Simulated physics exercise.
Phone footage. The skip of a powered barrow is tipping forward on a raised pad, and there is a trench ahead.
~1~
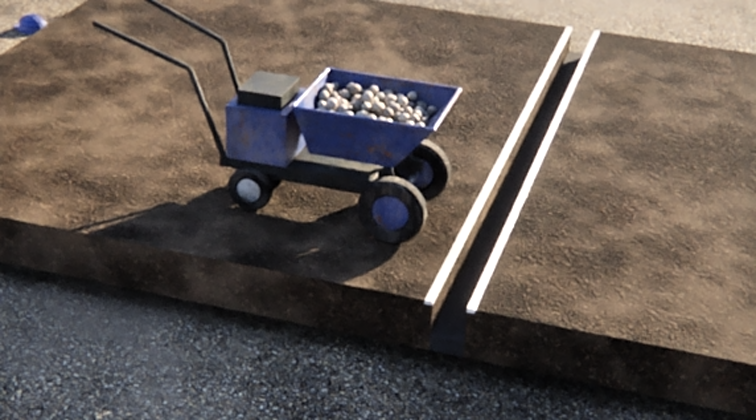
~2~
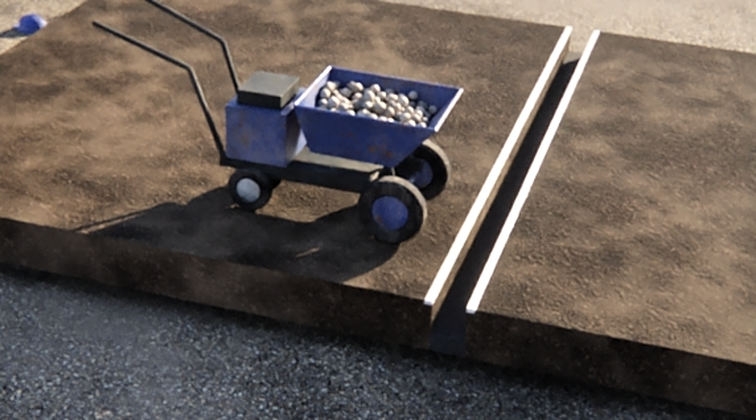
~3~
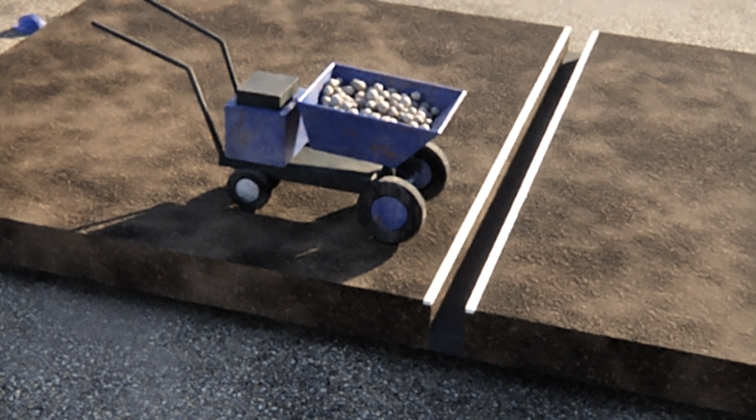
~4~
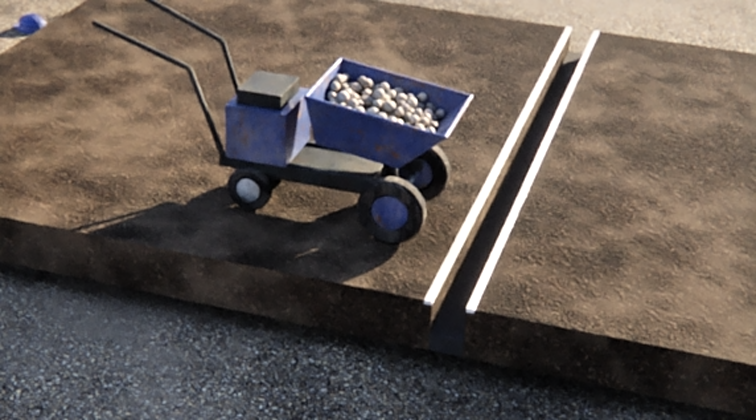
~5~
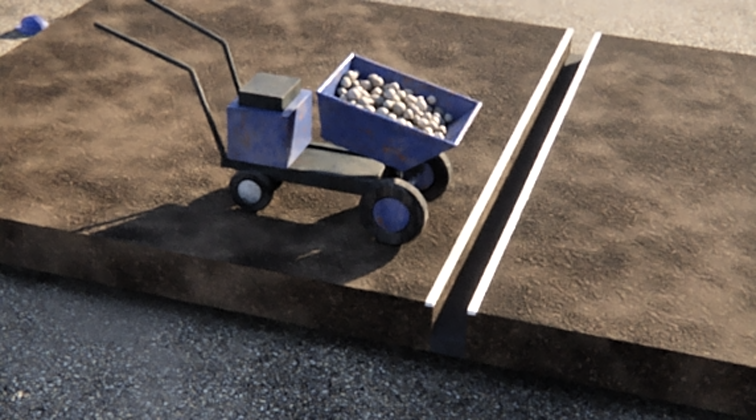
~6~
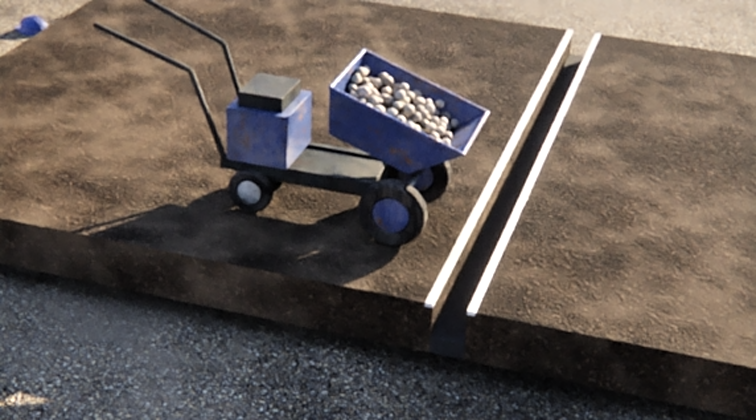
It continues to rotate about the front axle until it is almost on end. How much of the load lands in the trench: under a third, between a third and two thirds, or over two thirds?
Amount in: Beneath a third.
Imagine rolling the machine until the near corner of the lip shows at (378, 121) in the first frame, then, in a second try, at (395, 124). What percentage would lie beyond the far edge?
Near 20 and 30 percent respectively.
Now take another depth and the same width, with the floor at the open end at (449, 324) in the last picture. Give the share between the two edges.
Estimated share: Approx. 0 %.
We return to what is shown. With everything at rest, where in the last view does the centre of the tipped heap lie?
I'd mark it at roughly (559, 246).
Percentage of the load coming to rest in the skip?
Estimate: 15 %, roughly.
Just after the last frame, skip tipped steeply; every one in the skip.
A moment on, skip tipped right over; roughly two thirds in the skip; roughly a third beyond it; just a few falling.
Further on, skip tipped right over; roughly a quarter in the skip; the larger part beyond it.
When it is over, skip tipped right over; about a tenth in the skip; just a few in or heaped over the trench; the larger part beyond it.
